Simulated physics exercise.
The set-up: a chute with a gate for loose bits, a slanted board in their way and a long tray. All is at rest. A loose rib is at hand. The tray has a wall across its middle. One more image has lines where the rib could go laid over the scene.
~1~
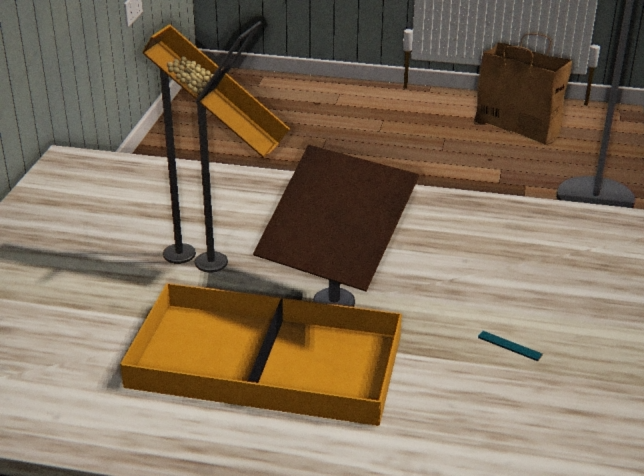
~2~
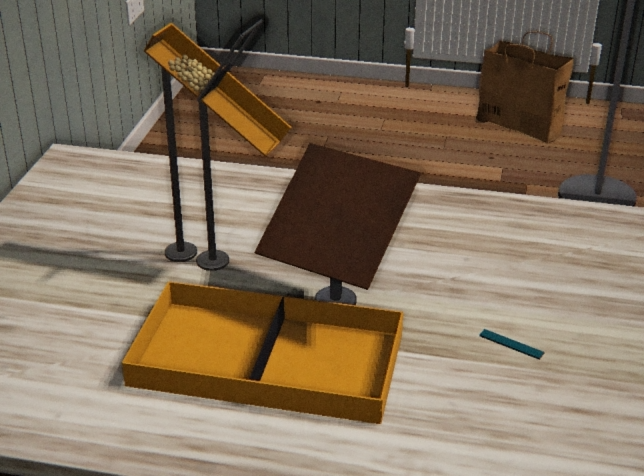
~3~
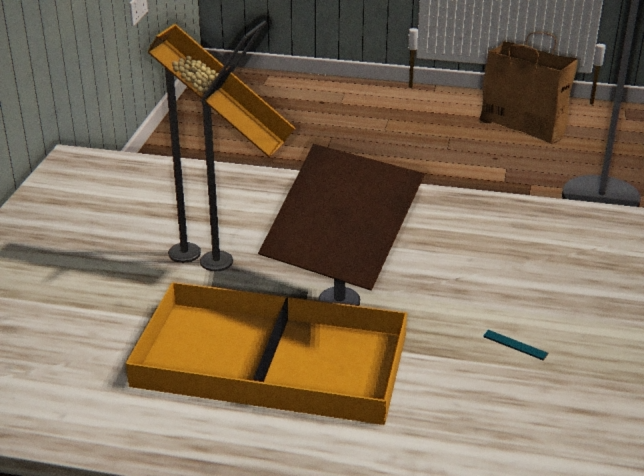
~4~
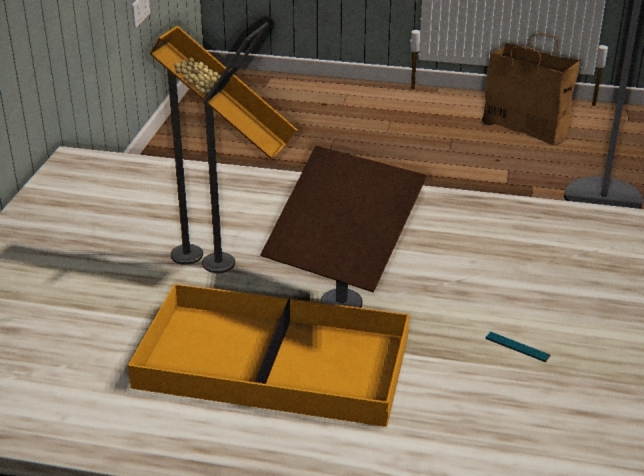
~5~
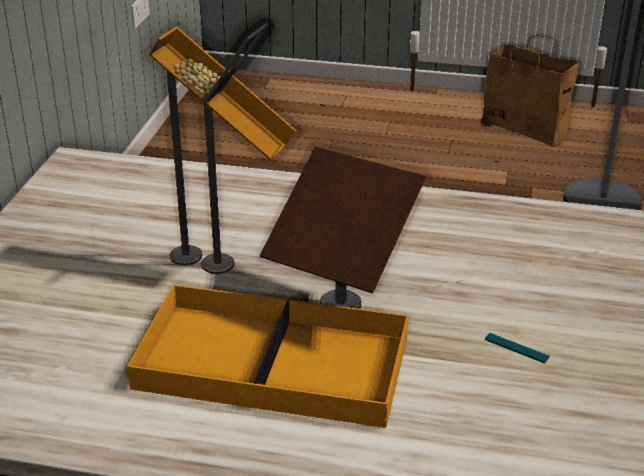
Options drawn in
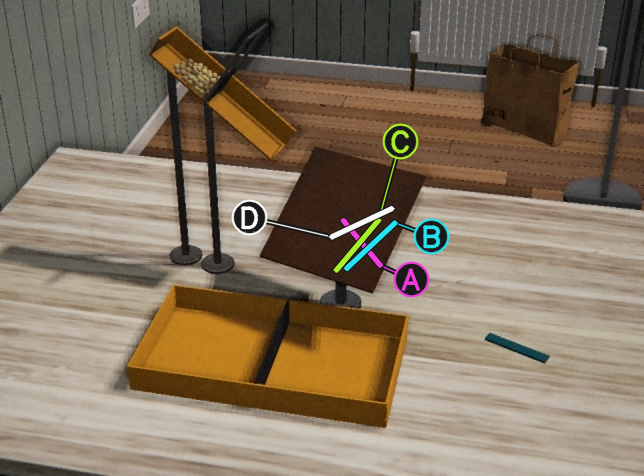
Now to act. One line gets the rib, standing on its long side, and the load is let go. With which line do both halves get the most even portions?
Line D.
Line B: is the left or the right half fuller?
Right.
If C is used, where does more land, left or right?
Right.
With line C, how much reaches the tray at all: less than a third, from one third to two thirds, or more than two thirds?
It is more than two thirds.
On the marked copy, line A from (343, 220) to (380, 265); line B from (395, 222) to (346, 268); line C from (378, 220) to (336, 270); line D from (392, 208) to (331, 236).
For line A, of what is caught, a small part in the left half, most in the right.
For line B, of what is caught, a small part in the left half, nearly all in the right.
For line C, of what is caught, a small part in the left half, most in the right.
For line D, of what is caught, about a third in the left half, about two thirds in the right.
